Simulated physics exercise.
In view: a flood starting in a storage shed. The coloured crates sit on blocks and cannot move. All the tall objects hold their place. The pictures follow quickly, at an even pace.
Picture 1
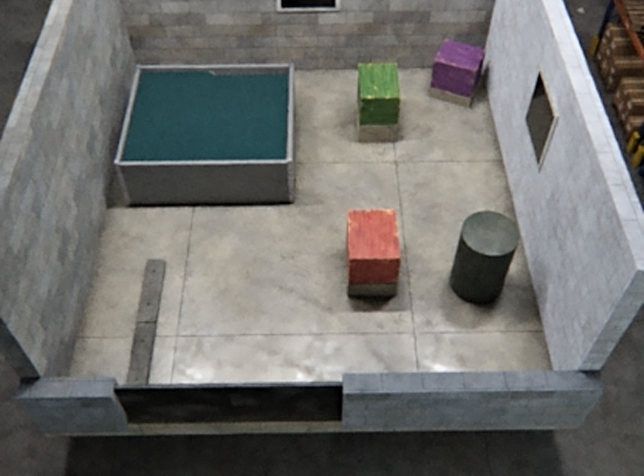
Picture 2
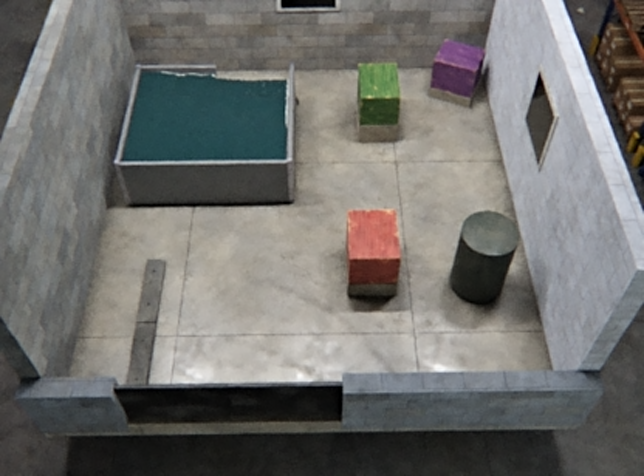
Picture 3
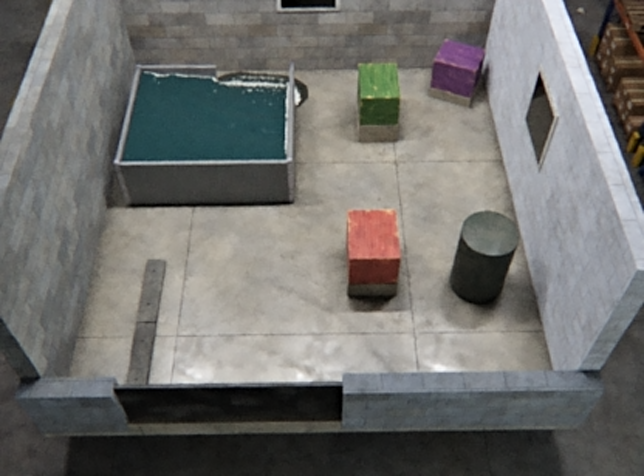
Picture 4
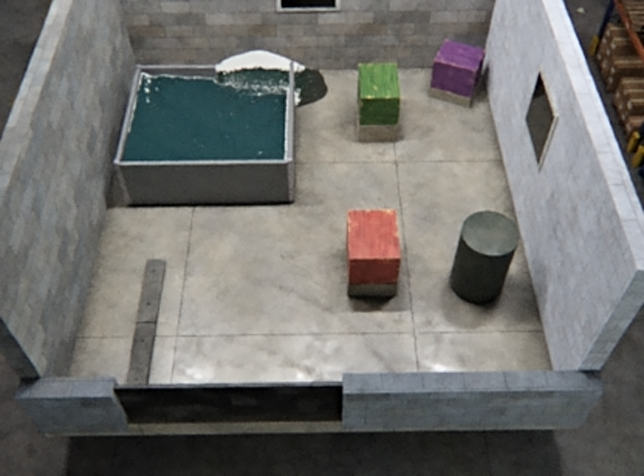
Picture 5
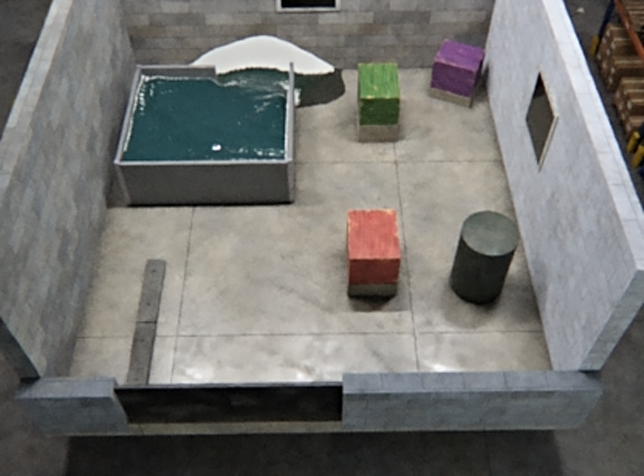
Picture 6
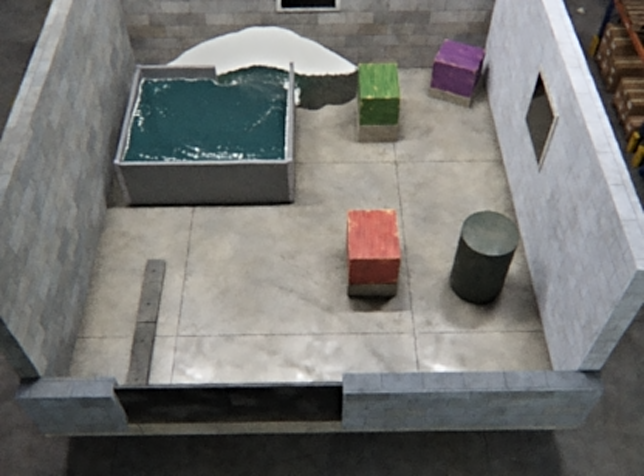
A large tank of dark green water sat still in a walled shed, then its far side opened and water poured out, spreading in a pale, foamy sheet along the back wall behind it.
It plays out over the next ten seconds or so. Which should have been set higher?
The red crate keeps dry; the purple crate is soaked; the green crate keeps dry.
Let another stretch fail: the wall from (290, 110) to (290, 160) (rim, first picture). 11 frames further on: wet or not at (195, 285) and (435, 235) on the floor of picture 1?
In that order: Clear, covered.
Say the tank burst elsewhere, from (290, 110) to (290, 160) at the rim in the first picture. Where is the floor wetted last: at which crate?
That is the purple crate.
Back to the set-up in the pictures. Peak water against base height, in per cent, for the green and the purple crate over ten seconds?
Near 70 and 220 in a hundred.
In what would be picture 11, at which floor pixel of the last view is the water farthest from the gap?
I would point to (474, 68).
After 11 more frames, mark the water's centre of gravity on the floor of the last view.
At about (247, 125).
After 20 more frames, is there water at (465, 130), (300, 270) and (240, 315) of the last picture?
In that order: Wet, dry, free of water.
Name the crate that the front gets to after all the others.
The red crate.
A moment on, water covers 20 % of the floor; the red crate not reached, the purple crate water round its plinth, the green crate water round its plinth.
Next, water covers 30 % of the floor; the red crate not reached, the purple crate water round its plinth, the green crate water round its plinth.
Then, water covers 50 % of the floor; the red crate water round its plinth, the purple crate water round its plinth, the green crate water round its plinth.
Later, water covers 85 % of the floor; the red crate water round its plinth, the purple crate water round its plinth, the green crate water round its plinth.
In the end, water covers 100 % of the floor; the red crate stayed above the water, the purple crate was topped, the green crate stayed above the water.
